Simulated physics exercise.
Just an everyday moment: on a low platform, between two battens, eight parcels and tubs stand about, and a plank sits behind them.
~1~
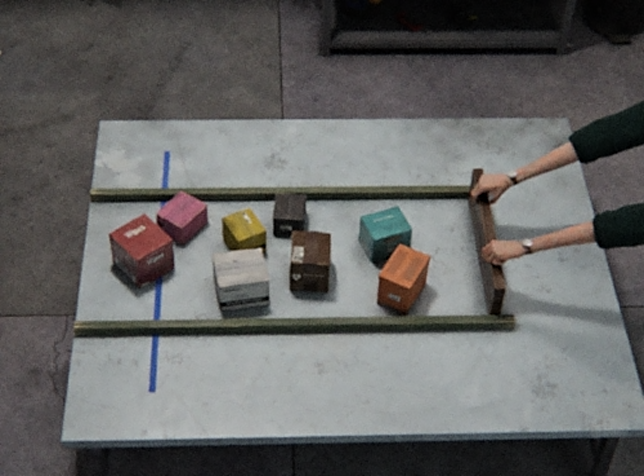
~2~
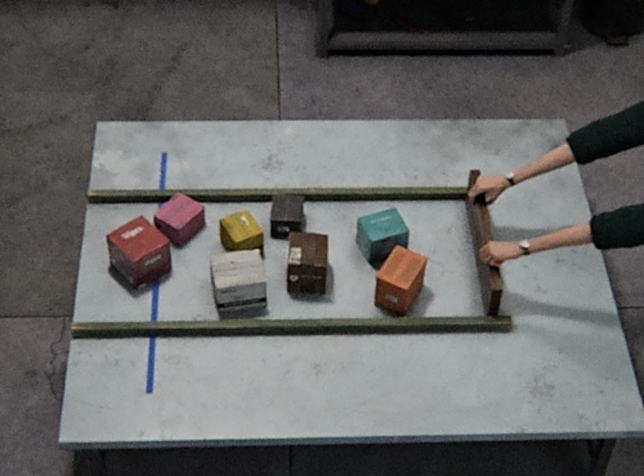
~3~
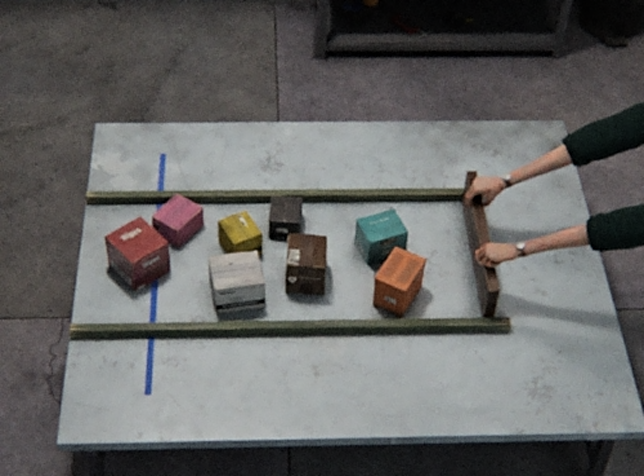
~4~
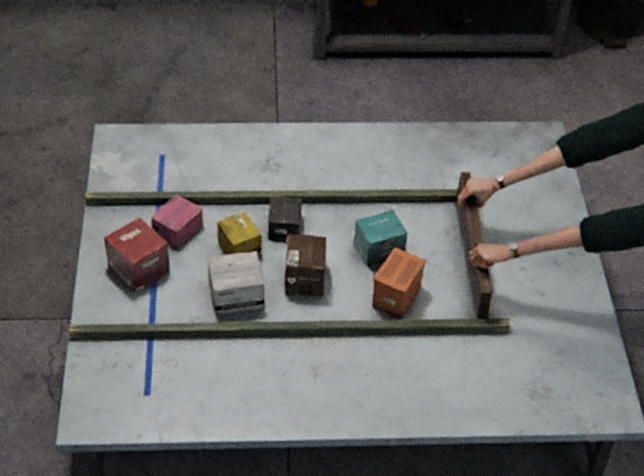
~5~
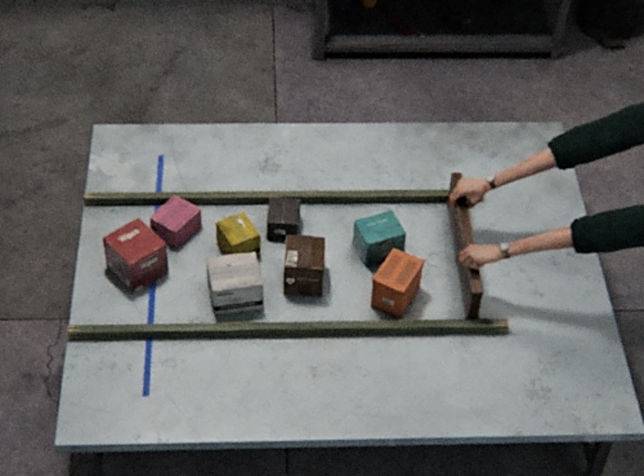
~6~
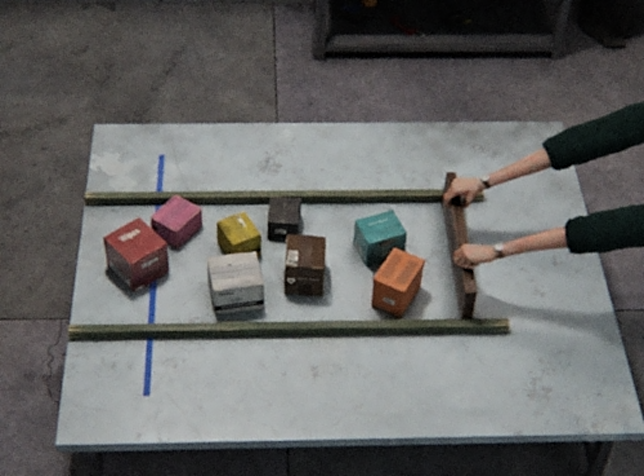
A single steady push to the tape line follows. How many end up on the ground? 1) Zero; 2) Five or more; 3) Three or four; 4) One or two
One or two (4).
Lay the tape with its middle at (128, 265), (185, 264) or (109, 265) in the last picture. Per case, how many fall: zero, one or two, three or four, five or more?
Going through the places as listed, I'd say either three or four, then zero, then at least five.
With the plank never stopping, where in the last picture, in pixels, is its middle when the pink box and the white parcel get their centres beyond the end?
The pink box puts it at (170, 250), the white parcel at (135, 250).
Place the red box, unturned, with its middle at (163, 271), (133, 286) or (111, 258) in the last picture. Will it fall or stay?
In turn it goes off the edge; goes off the edge; goes off the edge.
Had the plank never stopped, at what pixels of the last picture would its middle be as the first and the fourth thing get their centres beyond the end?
I'd say close to (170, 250), and after that close to (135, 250).
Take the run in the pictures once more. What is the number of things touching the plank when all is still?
That would be 3 of them.
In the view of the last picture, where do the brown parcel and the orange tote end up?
Going in order: First (109, 257), then (134, 294).
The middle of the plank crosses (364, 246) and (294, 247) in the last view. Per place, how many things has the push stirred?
First 2, then 6.
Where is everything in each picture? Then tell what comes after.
Red box (142, 251); pink box (182, 218); white parcel (241, 279); plank (486, 241); tape (160, 261), in the first frame.
Pink box (179, 219); yellow parcel (242, 236), in the second frame.
White parcel (237, 282); black tote (286, 217), in the third frame.
Red box (137, 255); turquoise box (380, 238), in the fourth frame.
Pink box (176, 222); plank (464, 245), in the fifth frame.
Red box (137, 255); pink box (177, 221); white parcel (235, 283); plank (458, 245); tape (155, 264), in the sixth frame.
Soon after, none off yet; red box at rest near (137, 255); pink box at rest near (177, 221); white parcel at rest near (235, 283).
After that, none off yet; red box at rest near (137, 255); pink box displaced a little near (163, 216); white parcel displaced about its own width near (184, 292).
In the end, the number that fall off is one or two; gone, pink box and red box.
